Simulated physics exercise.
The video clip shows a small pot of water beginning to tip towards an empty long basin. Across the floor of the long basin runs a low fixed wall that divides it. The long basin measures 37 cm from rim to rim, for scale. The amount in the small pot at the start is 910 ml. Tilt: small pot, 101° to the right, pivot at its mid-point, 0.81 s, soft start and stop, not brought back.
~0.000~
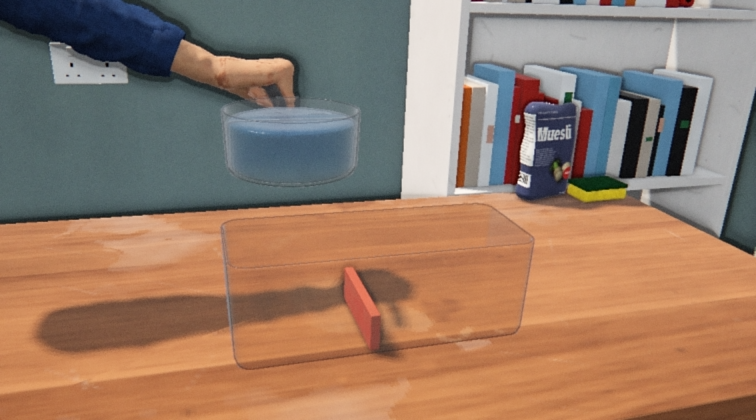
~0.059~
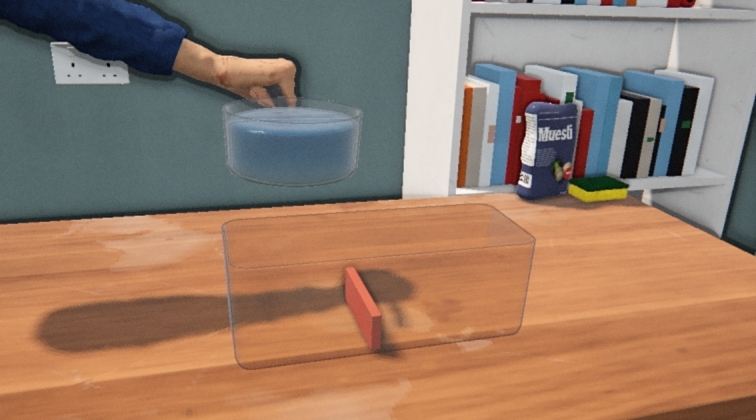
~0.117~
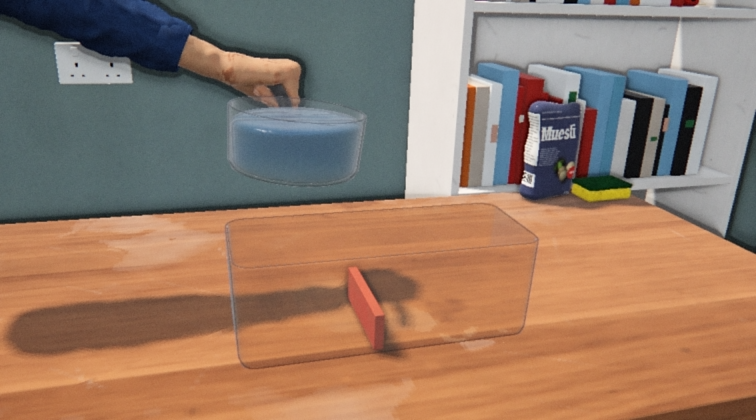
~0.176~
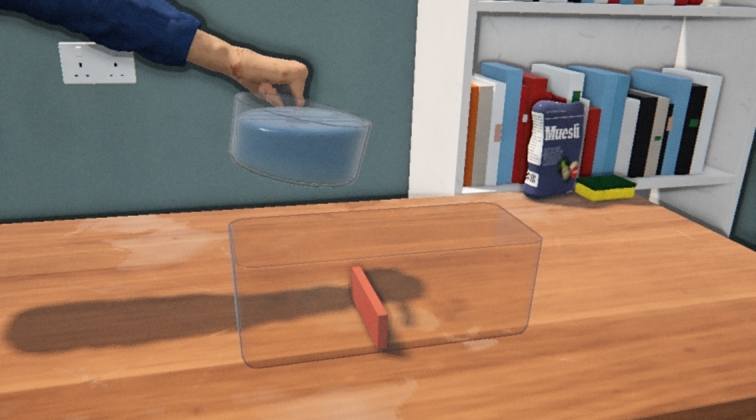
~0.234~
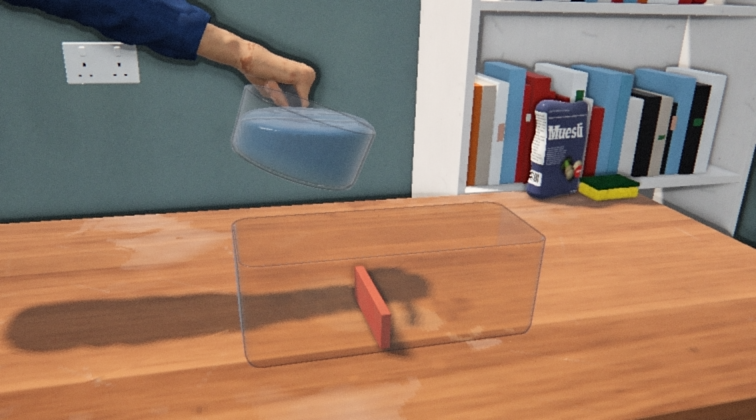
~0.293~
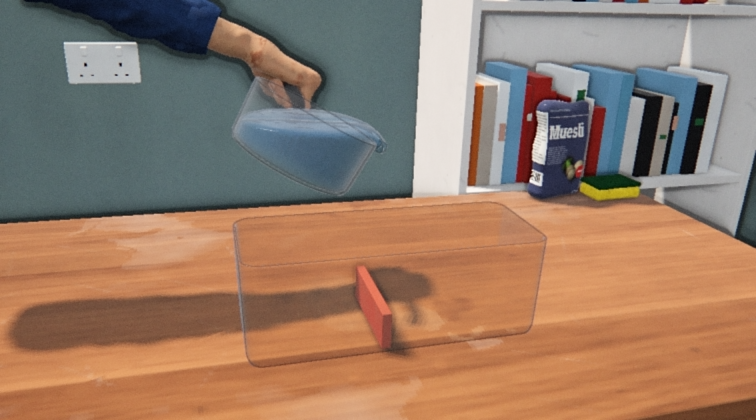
The clip opens with a hand at a clear, round pot of blue water, held level above an empty long basin with a red wall inside. The pot tips gradually to the right, slowly at first and then more steeply, until a little water edges over its lowered right rim.
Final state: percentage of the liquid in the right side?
Approximately 82 %.
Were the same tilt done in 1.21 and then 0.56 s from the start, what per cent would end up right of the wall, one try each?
Respectively about 85 and 80 percent.
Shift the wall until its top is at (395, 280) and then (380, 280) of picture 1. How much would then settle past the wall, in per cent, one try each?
55 % and 70 %.
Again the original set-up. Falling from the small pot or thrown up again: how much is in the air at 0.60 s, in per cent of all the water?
Estimate: Some 34 % of the total.
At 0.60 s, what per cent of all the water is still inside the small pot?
Some 26 % of it is still there.
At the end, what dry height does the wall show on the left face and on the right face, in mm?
It's around 40 mm on the left side and around 20 mm on the right side.
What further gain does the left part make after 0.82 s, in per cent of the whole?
That works out to roughly 6 per cent of the whole.
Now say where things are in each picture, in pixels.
In the first picture, it leans 0°; its right rim is at (357, 110); the water meets the walls at (225, 121) and (353, 118); the long basin's rim runs from (224, 245) to (511, 222); the wall's top is at (361, 291).
In the second picture, it leans 1°; its right rim is at (359, 111); the water meets the walls at (226, 120) and (355, 119).
In the third picture, it leans 5°; its right rim is at (363, 115); the water meets the walls at (230, 118) and (359, 120).
In the fourth picture, it leans 11°; its right rim is at (368, 122); the water meets the walls at (235, 118) and (365, 120).
In the fifth picture, it leans 19°; its right rim is at (372, 131); the water meets the walls at (239, 119) and (367, 124); 1 per cent is over the edge.
In the sixth picture, it leans 29°; its right rim is at (372, 143); the water meets the walls at (238, 121) and (370, 135); 6 per cent is over the edge.
After 0.60 s the tilt is 85° and 27 per cent is still to pour, 0 is left of the wall and 40 right of it.
After 0.82 s the tilt is 101° and 6 per cent is still to pour, 11 is left of the wall and 79 right of it.
After 1.06 s the tilt is 101° and 1 per cent is still to pour, 17 is left of the wall and 82 right of it.
After 1.31 s the tilt is 101° and 0 per cent is still to pour, 17 is left of the wall and 82 right of it.
In the end 17 per cent lies left of the wall, 82 right of it and 0 outside.
